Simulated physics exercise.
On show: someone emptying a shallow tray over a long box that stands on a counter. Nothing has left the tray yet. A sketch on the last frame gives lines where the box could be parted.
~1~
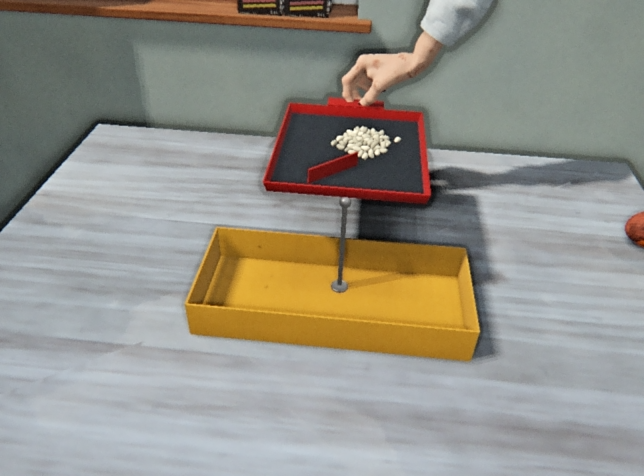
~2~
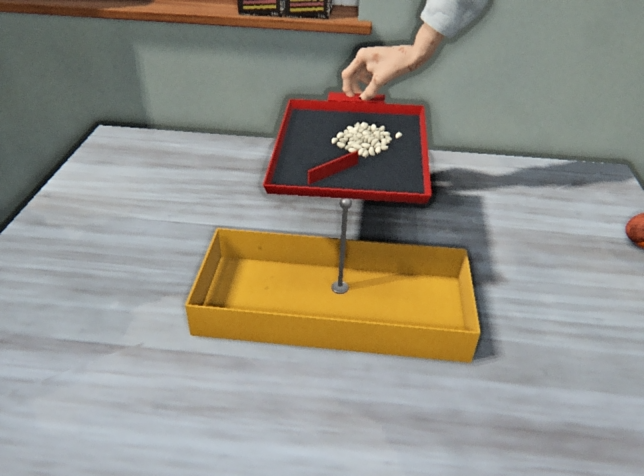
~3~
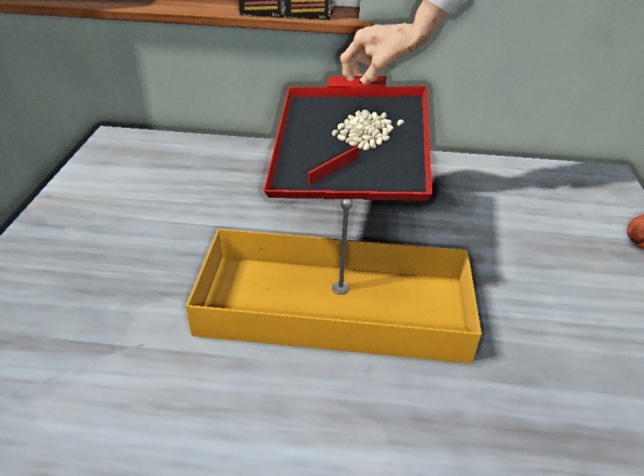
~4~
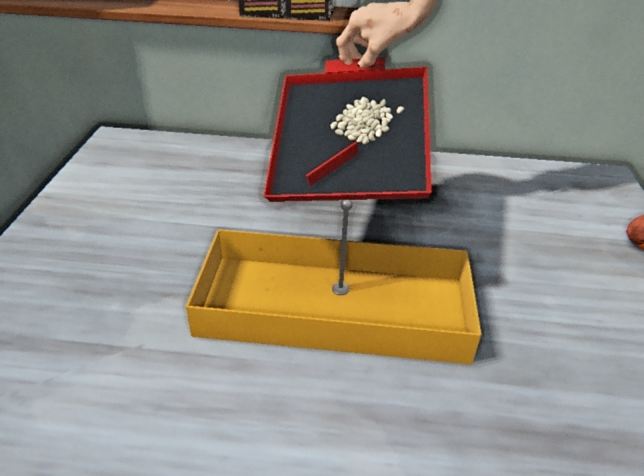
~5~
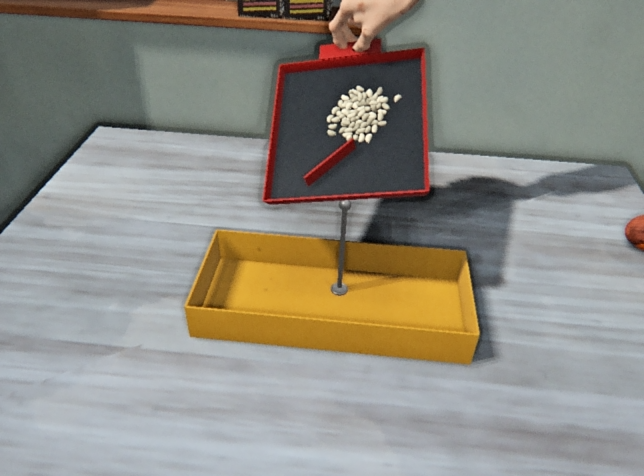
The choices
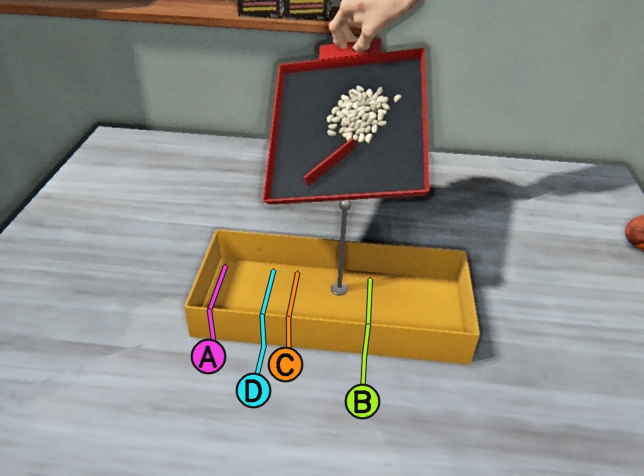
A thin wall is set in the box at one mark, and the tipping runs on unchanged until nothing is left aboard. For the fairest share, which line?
The answer is line D.
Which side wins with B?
More lands on the left.
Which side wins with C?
Left.
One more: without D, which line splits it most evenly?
That would be C.
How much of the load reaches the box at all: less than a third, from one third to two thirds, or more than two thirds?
It is more than two thirds.
On the marked copy, line A crosses the front rim at (209, 309); line B crosses the front rim at (368, 324); line C crosses the front rim at (288, 317); line D crosses the front rim at (262, 314).
Choosing A, of what is caught, none at all on the left of the divider, the whole lot on the right.
Choosing B, of what is caught, the whole lot on the left of the divider, none at all on the right.
Choosing C, of what is caught, the bulk on the left of the divider, a small share on the right.
Choosing D, of what is caught, close to half on the left of the divider, close to half on the right.
